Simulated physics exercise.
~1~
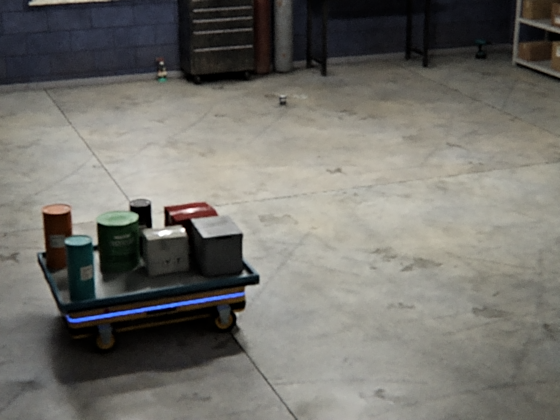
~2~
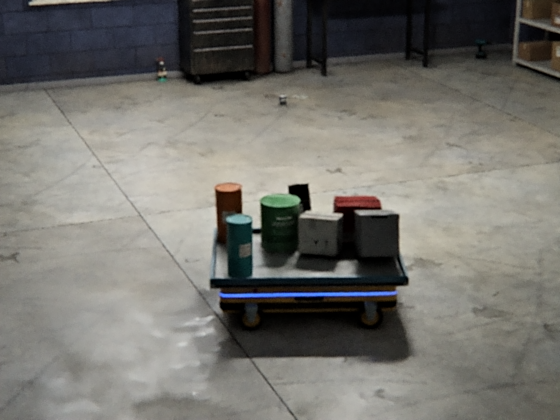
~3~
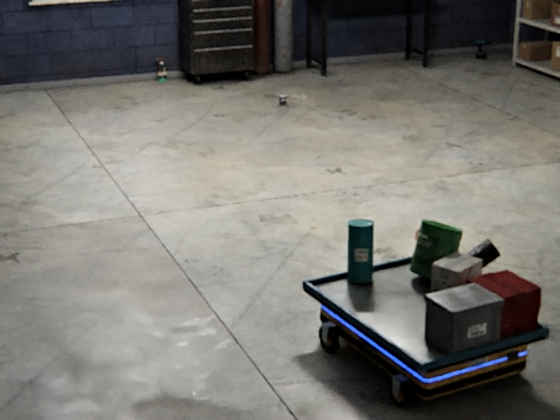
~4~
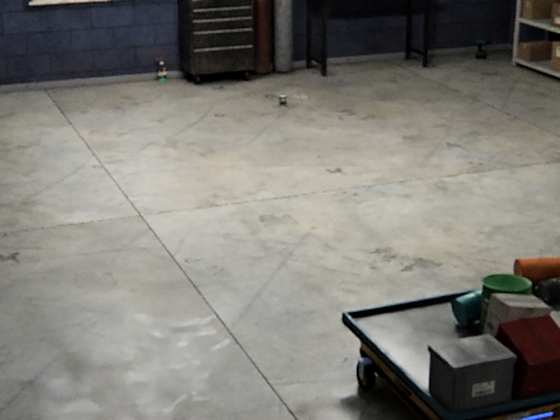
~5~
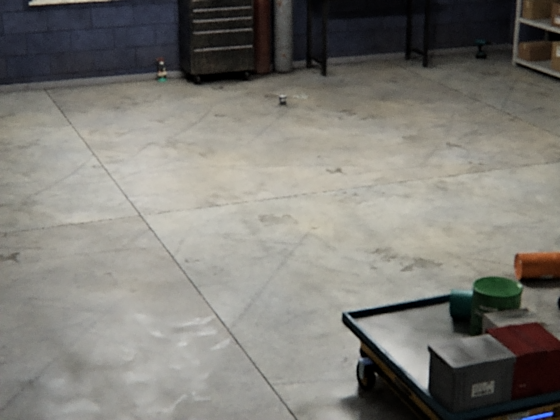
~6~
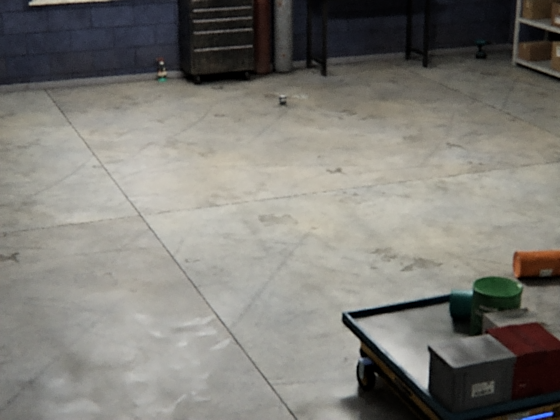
At the start, a low cart with a glowing blue strip stands at the left of a concrete floor, carrying seven loose canisters, boxes and a pail. It rolls right, and the black canister behind the others tips over at the back. The cart then swings round toward the viewer as the green pail tilts and the orange canister drops out of sight. At the lower right, the turquoise canister topples onto its side and the white parcel leans, then settles upright. The cart ends still, its remaining load bunched together, with the orange canister lying beyond it and the black one unseen.
